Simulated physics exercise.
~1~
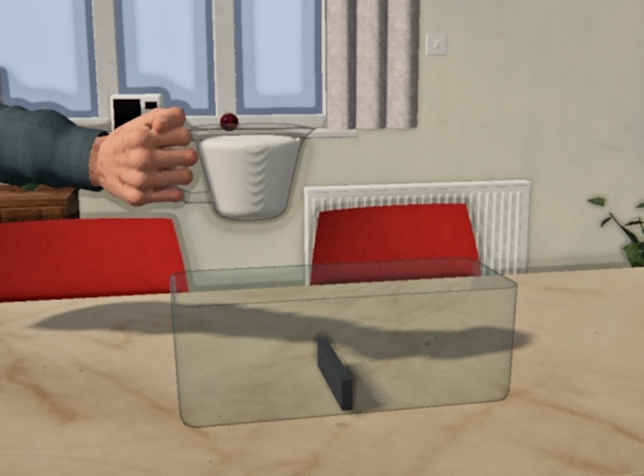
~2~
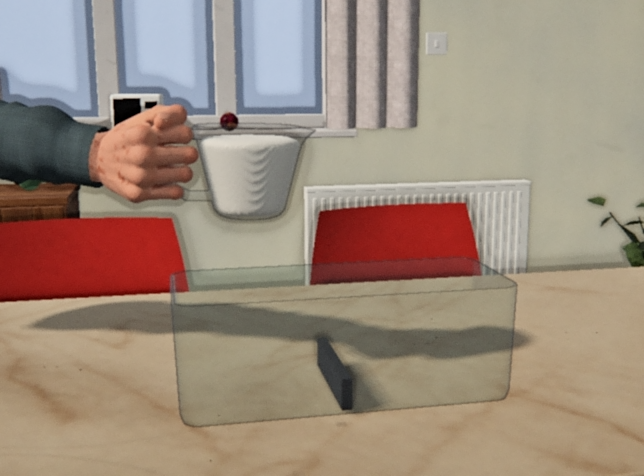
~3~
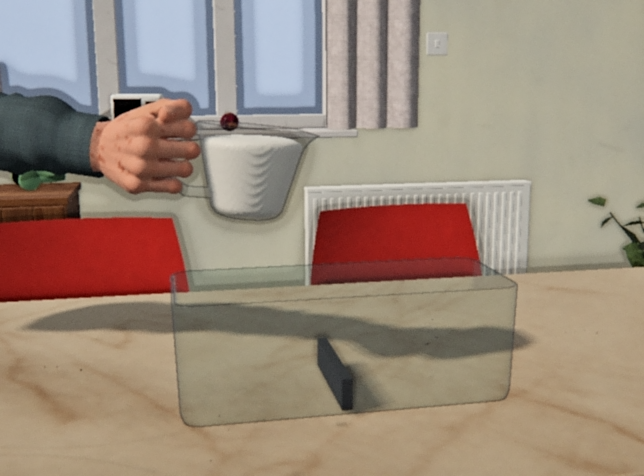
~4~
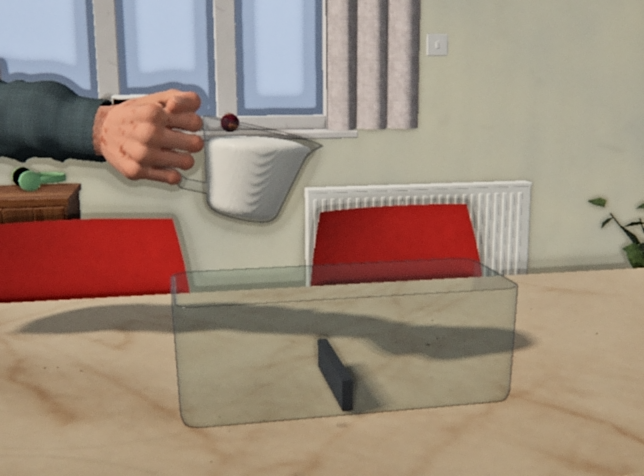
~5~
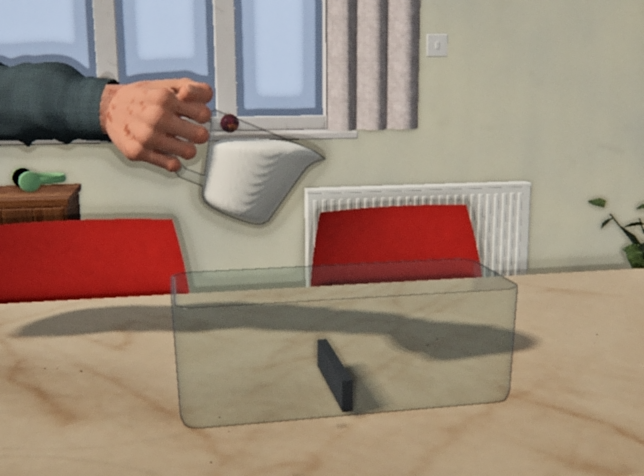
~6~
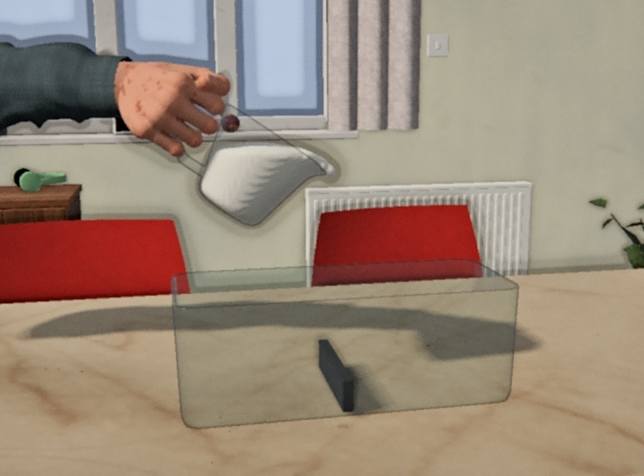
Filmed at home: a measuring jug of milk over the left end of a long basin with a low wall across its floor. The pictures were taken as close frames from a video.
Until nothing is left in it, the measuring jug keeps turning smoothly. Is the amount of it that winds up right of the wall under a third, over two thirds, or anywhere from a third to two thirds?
The share right of the wall is the top band, beyond two thirds.
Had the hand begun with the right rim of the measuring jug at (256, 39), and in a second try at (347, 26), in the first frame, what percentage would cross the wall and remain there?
Close to 35 % for the first start and close to 85 % for the second.
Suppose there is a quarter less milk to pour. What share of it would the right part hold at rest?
Estimated share: Around 75 %.
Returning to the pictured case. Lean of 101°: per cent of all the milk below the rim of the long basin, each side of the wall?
On the left 0 %, on the right 45 %.
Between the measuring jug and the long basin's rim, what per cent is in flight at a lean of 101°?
Share in flight: Approx. 25 %.
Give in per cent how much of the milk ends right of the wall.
Share approx. 75 %.
A moment on, the measuring jug is tipped right over and 26 per cent is still to pour, 1 is left of the wall and 47 right of it.
Next, the measuring jug is tipped right over and 0 per cent is still to pour, 21 is left of the wall and 76 right of it.
Then the measuring jug is tipped right over and 0 per cent is still to pour, 23 is left of the wall and 76 right of it.
Later the measuring jug is tipped right over and 0 per cent is still to pour, 23 is left of the wall and 76 right of it.
Finally, 23 per cent lies left of the wall, 76 right of it and 1 outside.
